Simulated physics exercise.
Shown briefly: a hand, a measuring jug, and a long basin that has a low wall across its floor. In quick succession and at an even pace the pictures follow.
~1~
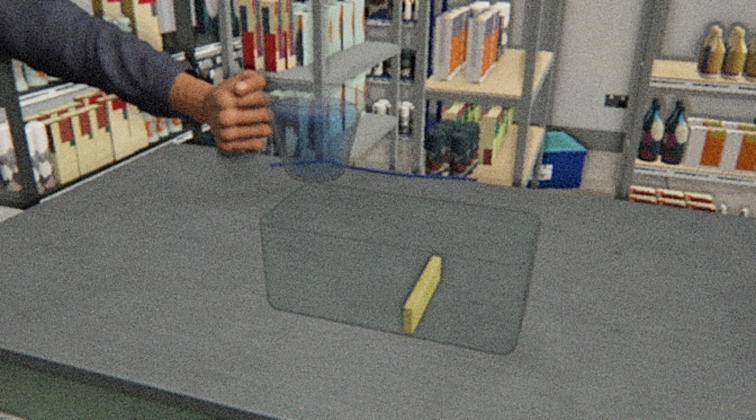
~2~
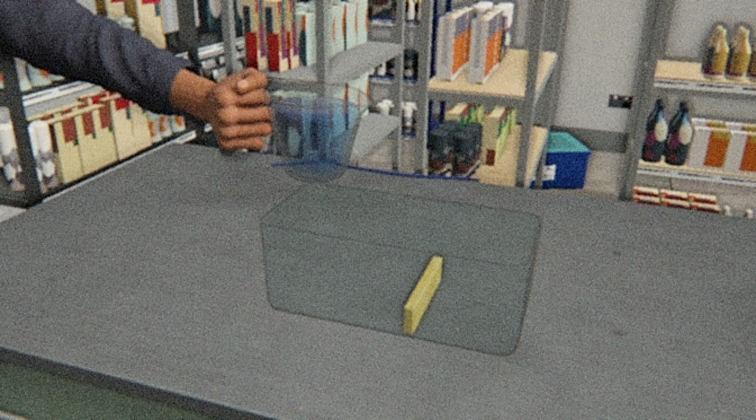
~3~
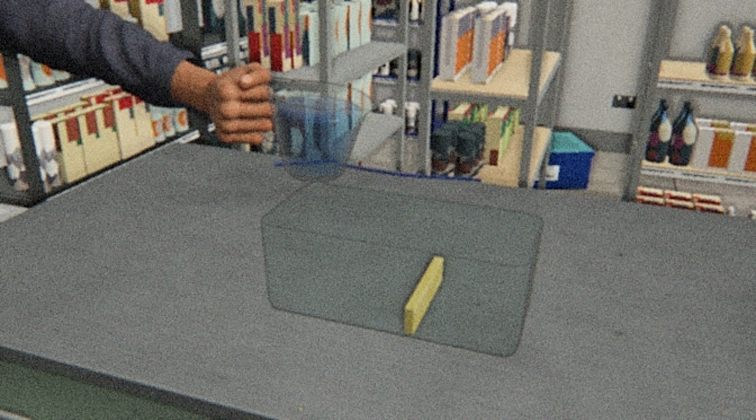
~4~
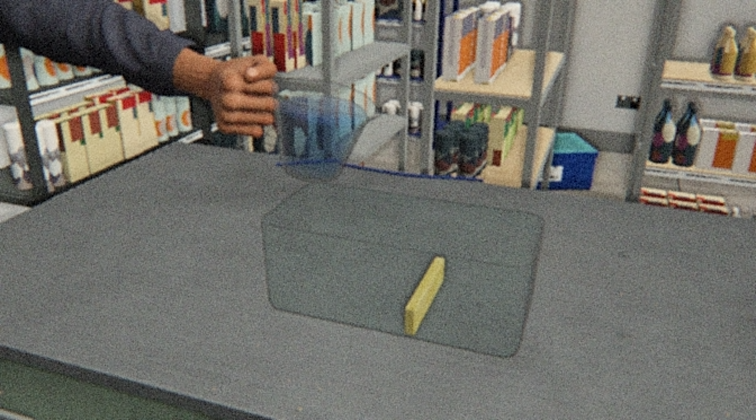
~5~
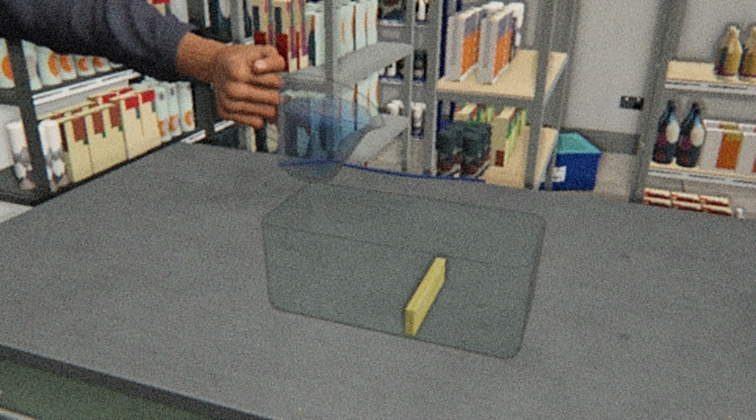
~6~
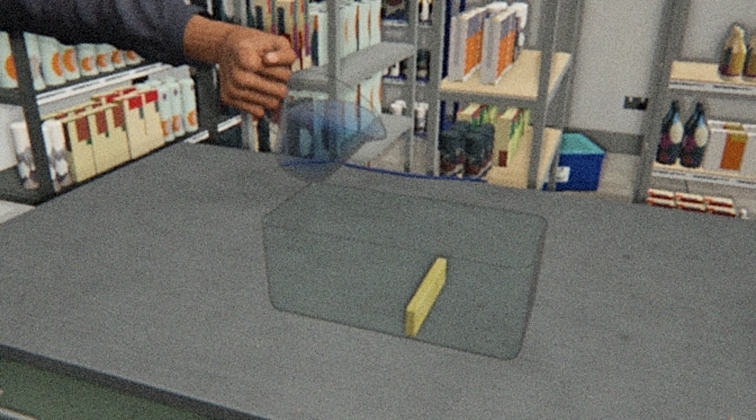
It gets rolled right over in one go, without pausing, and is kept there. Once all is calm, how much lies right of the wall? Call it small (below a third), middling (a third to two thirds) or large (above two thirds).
Small.
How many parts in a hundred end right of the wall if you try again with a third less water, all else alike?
I'd reckon close to 10 %.
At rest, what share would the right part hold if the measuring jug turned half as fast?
Roughly 25 %.
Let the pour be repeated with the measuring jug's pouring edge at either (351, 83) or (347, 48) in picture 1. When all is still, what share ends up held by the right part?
It comes out at around 5 percent and then around 5 percent.
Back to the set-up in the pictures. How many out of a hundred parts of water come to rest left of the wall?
About 80 per cent.
A moment on, the measuring jug is tipped on its side and 44 per cent is still to pour, 27 is left of the wall and 8 right of it.
Next, the measuring jug is tipped on its side and 9 per cent is still to pour, 72 is left of the wall and 13 right of it.
Then the measuring jug is tipped on its side and 1 per cent is still to pour, 81 is left of the wall and 16 right of it.
Later the measuring jug is tipped on its side and 0 per cent is still to pour, 82 is left of the wall and 17 right of it.
In the end 82 per cent lies left of the wall, 17 right of it and 1 outside.
